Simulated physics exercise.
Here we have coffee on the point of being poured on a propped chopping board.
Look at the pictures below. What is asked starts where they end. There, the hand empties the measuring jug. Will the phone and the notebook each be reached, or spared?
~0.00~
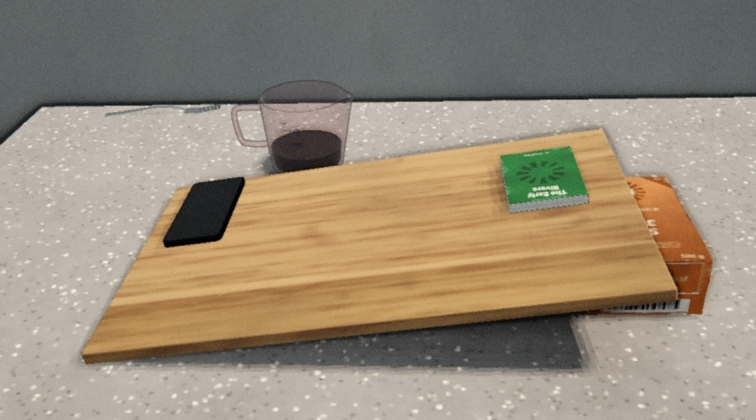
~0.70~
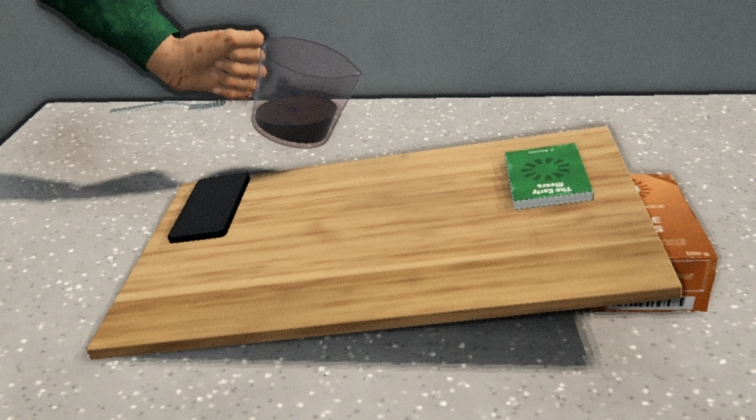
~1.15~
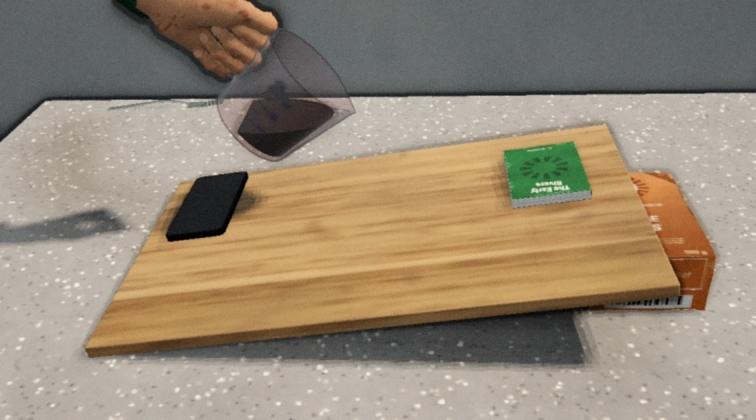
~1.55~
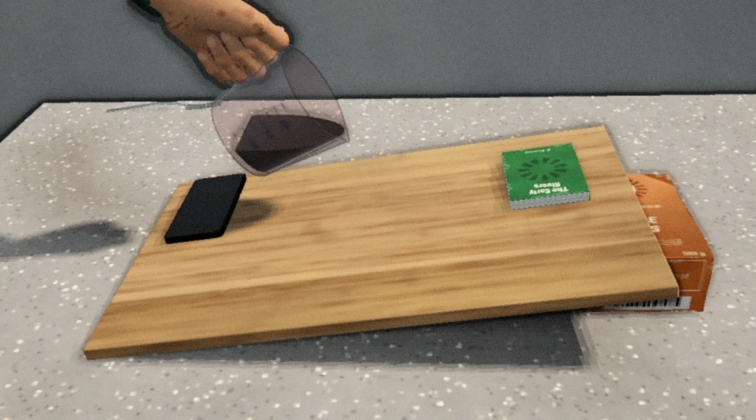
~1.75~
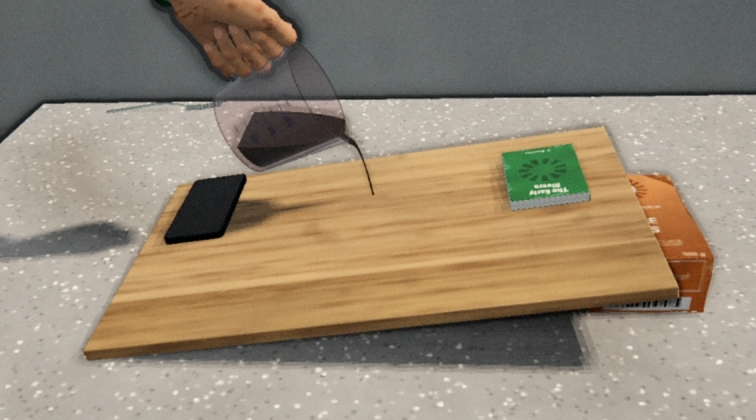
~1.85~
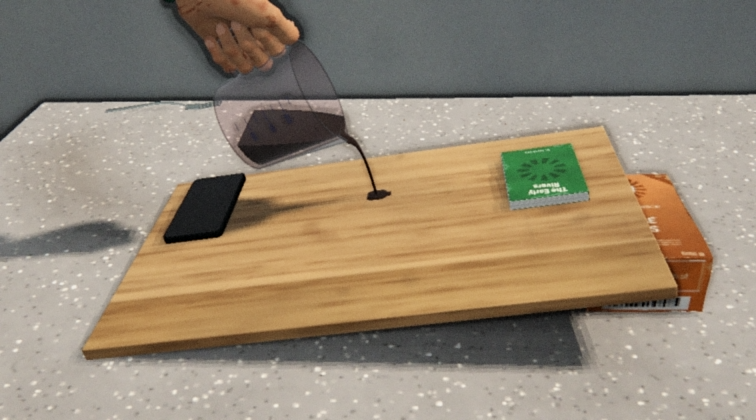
On the left the phone: Reached, on the right the notebook: Spared.
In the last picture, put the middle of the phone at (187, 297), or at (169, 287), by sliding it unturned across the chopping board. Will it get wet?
Case one: No contact. Case two: No contact.
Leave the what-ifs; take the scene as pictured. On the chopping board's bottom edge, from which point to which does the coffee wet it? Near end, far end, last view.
Wet edge: Approx. (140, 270) to (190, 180).
By 2.6 s, it runs down to the left; the phone is clear of it; the notebook is clear of it.
By 5.3 s, it runs down to the left and off the end; the phone is in it; the notebook is clear of it.
By 9.8 s, it runs down to the left and off the end; the phone is in it; the notebook is clear of it.
